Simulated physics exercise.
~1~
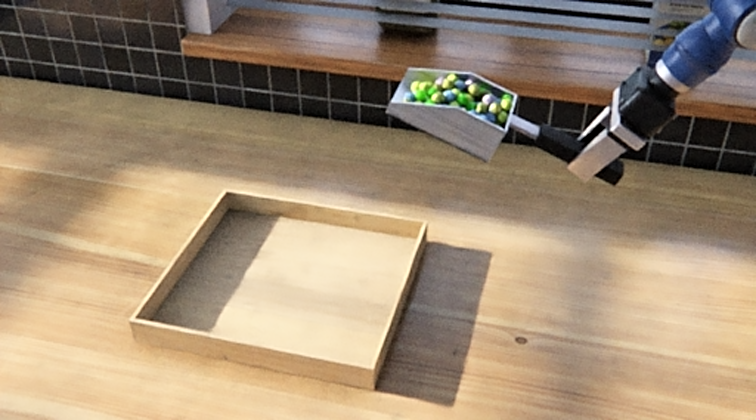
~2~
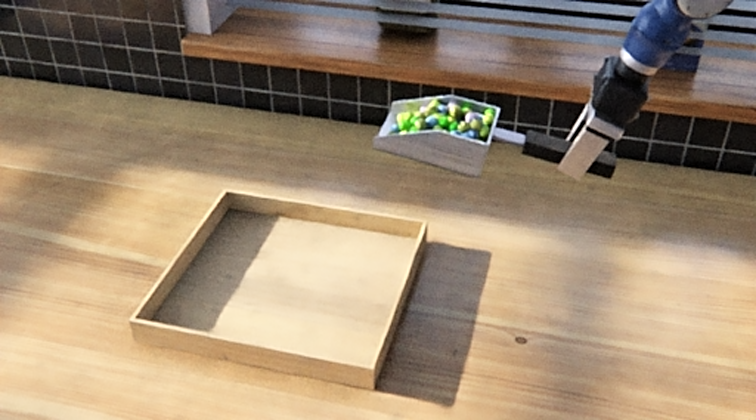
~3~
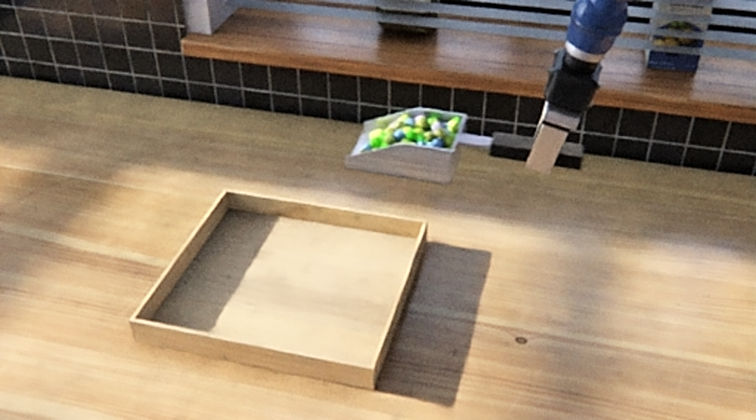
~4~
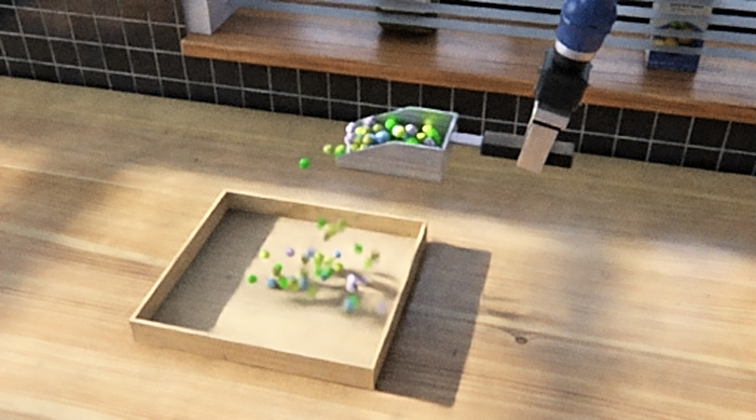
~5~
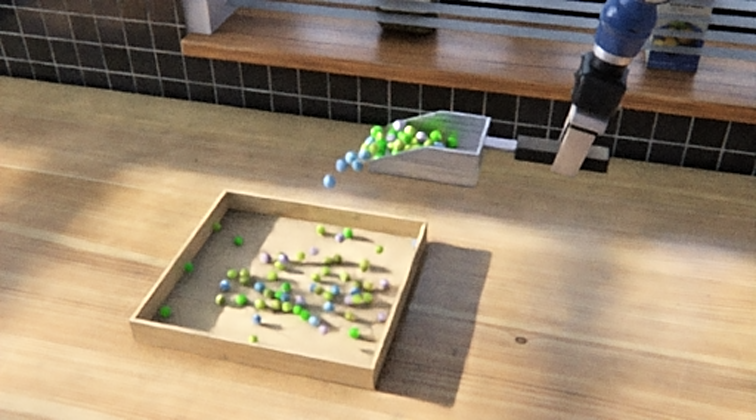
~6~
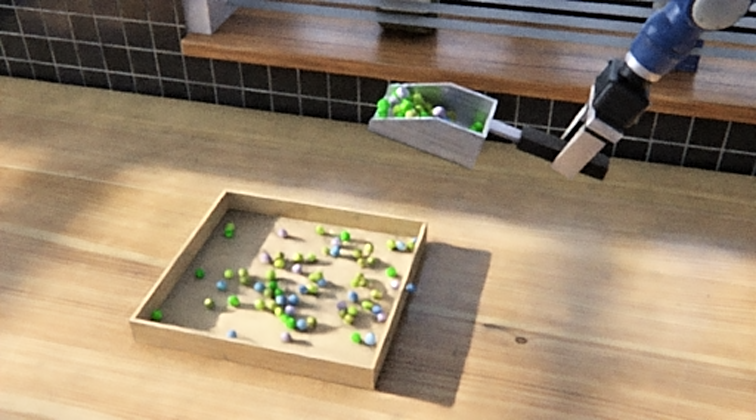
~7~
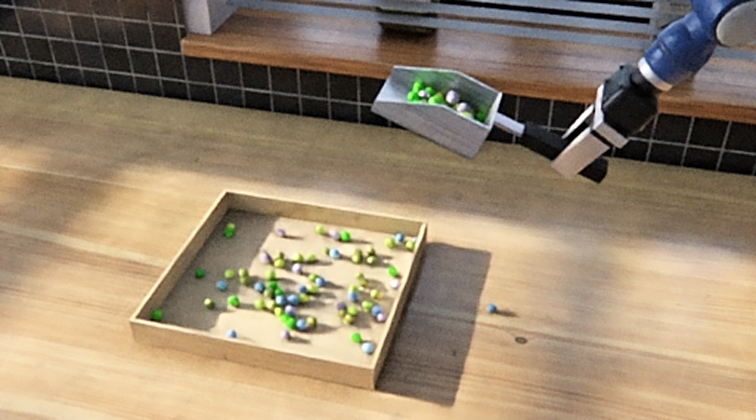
We see a robot arm holding a scoop of colourful round sweets, moving it left and levelling it so that many spill into a wooden tray, then drawing back and tilting it up, with some sweets still inside and one lying on the table beside the tray.
